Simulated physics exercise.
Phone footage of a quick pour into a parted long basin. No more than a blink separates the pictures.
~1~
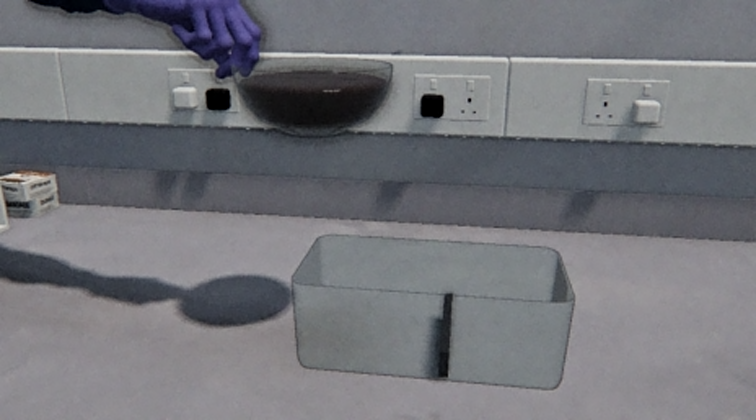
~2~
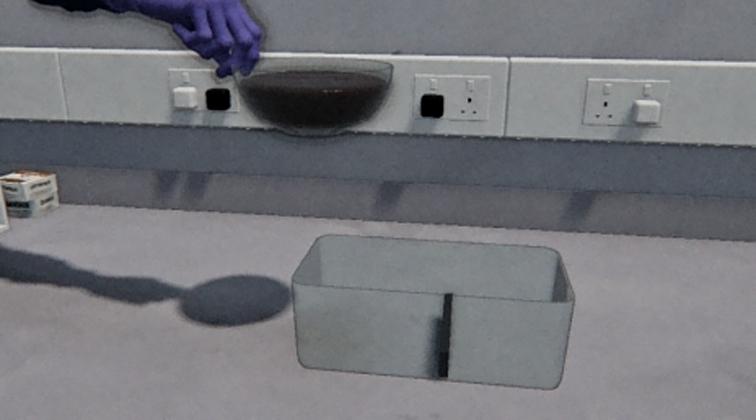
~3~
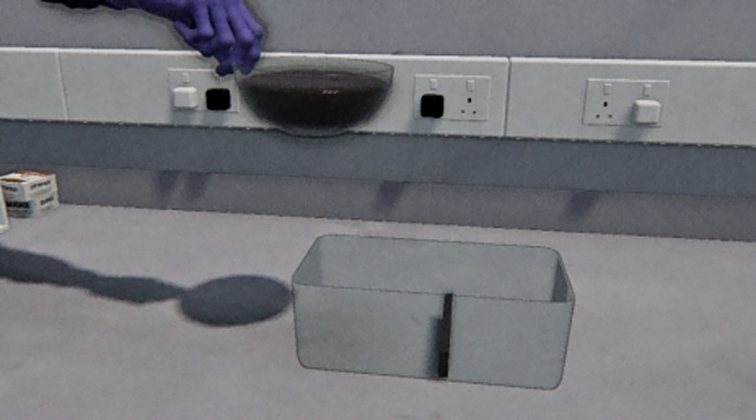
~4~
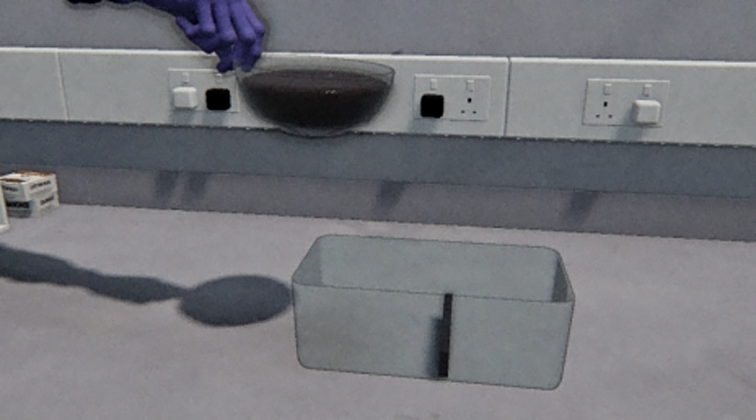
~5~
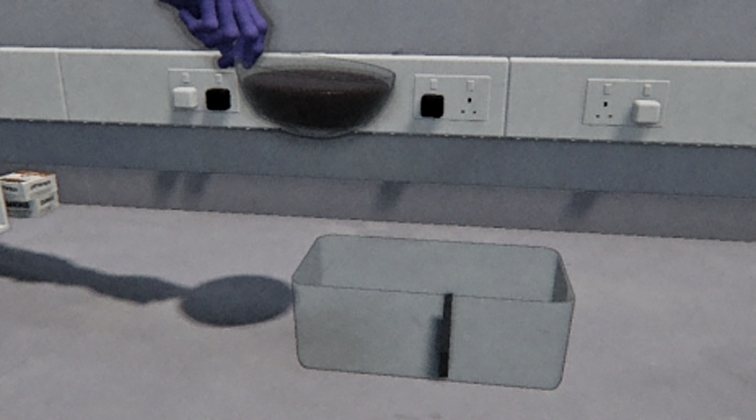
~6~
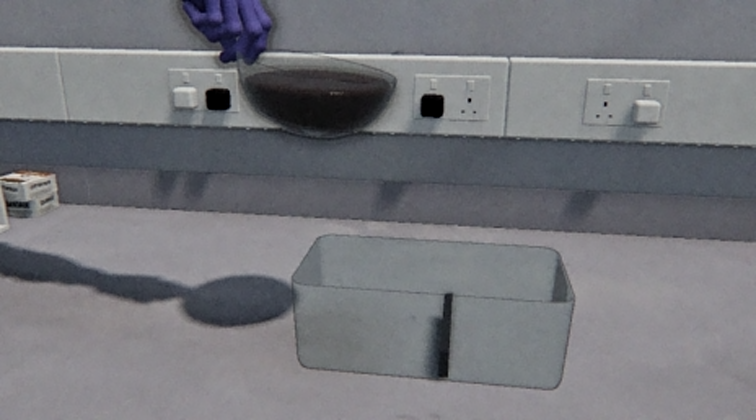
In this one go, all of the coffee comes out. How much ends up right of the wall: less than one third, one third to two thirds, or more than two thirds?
Honestly, the portion right of the wall is middling, a third to two thirds.
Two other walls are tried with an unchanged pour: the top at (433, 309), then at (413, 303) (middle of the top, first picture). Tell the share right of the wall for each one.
Roughly 70 % and then 80 %.
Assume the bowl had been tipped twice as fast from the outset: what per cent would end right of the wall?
Around 35 in a hundred.
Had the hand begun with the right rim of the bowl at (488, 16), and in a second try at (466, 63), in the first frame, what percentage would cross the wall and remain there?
In order: Close to 50 and 70 percent.
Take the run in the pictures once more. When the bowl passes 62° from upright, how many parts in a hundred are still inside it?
It keeps around 45 per cent at that angle.
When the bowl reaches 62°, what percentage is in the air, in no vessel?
45 in a hundred.
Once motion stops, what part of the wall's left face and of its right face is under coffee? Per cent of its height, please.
Close to 50 for the left and 70 for the right.
A moment on, the bowl is tipped part way and 46 per cent is still to pour, 4 is left of the wall and 7 right of it.
Next, the bowl is tipped on its side and 3 per cent is still to pour, 31 is left of the wall and 54 right of it.
Then the bowl is tipped right over and 0 per cent is still to pour, 44 is left of the wall and 54 right of it.
Later the bowl is tipped right over and 0 per cent is still to pour, 45 is left of the wall and 53 right of it.
In the end 46 per cent lies left of the wall, 52 right of it and 2 outside.
